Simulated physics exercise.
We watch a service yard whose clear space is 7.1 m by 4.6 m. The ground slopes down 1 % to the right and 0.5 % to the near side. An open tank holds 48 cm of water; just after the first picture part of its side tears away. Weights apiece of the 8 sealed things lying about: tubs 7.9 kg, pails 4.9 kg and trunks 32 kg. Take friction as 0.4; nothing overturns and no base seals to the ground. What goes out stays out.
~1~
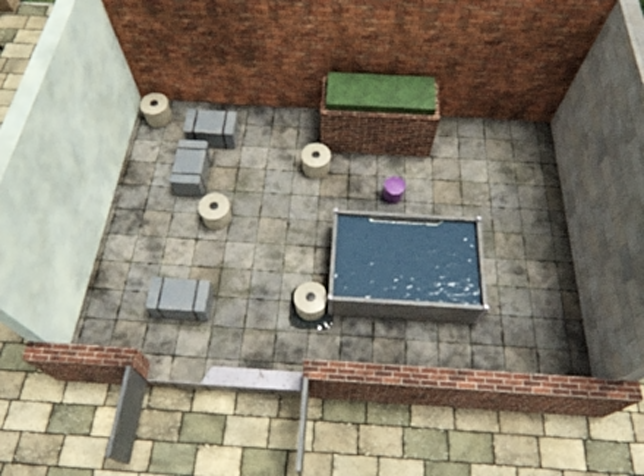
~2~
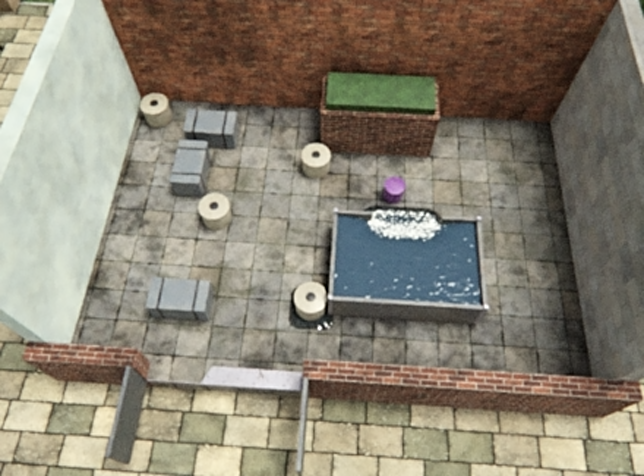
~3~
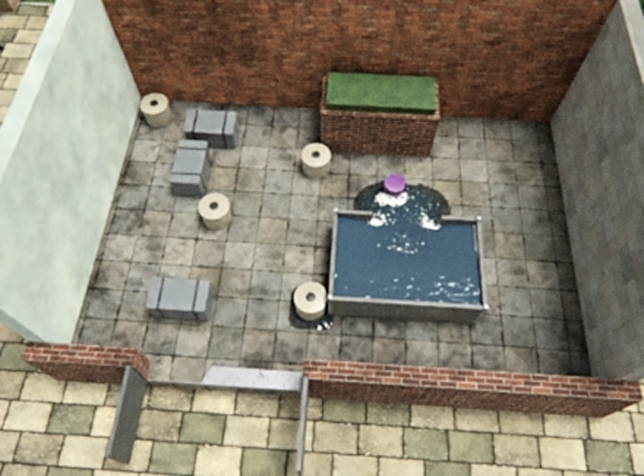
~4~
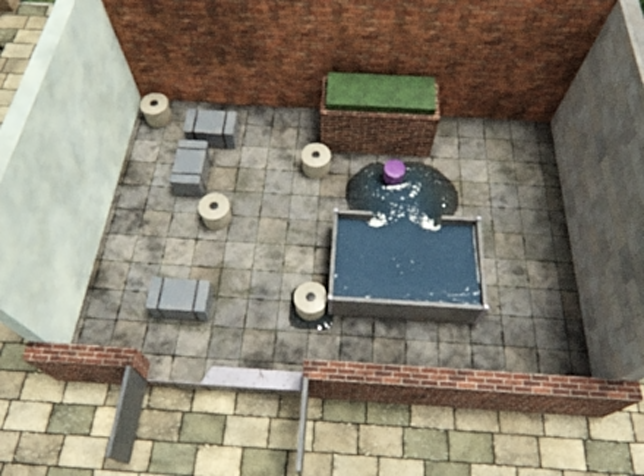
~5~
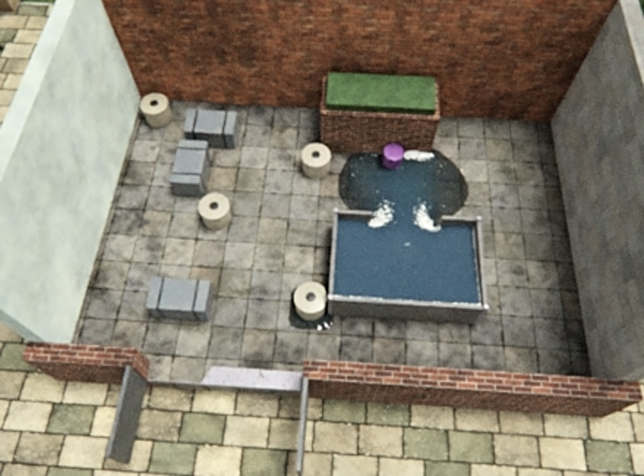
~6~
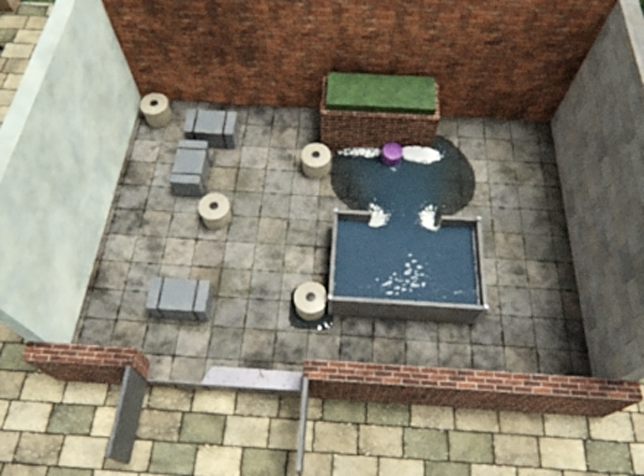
A walled yard paved in grey slabs, seen from high above by a still camera, has an open tank of blue water at right. Behind it sit a small purple pail and a brick block topped with green, with pale round pieces and grey trunks to the left. Water bursts through the tank's far side, spreads over the paving, and pushes the pail back near the bricks.
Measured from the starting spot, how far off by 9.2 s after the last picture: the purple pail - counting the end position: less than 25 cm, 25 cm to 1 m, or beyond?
The purple pail travels far.
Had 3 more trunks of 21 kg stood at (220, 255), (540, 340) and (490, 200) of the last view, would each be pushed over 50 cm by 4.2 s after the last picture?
In that order: Less, under, short of it.
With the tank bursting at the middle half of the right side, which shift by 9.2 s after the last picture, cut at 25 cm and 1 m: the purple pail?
Then the purple pail barely shifts.
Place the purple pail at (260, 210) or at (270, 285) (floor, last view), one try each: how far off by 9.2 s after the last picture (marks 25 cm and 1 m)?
In that order: It slides a little; it stays put.
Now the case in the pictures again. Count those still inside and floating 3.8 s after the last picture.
0 of them.
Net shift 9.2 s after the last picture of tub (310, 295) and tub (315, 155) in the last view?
In turn: 0 cm, 150 cm.
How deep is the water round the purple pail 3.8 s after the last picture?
About 3 cm.
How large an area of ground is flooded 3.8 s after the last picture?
Roughly 23 m2.
Then, 1.2 s after the last picture the purple pail is near (332, 171), 1.0 m from its start, aground; 0 of 8 are out; 0 afloat.
Then, 3.8 s after the last picture the purple pail is near (288, 217), 1.7 m from its start, aground; 0 of 8 are out; 0 afloat.
Then, 6.2 s after the last picture the purple pail is near (288, 217), 1.7 m from its start, aground; 0 of 8 are out; 0 afloat.
Then, 9.2 s after the last picture the purple pail is near (288, 217), 1.7 m from its start, aground; 0 of 8 are out; 0 afloat.
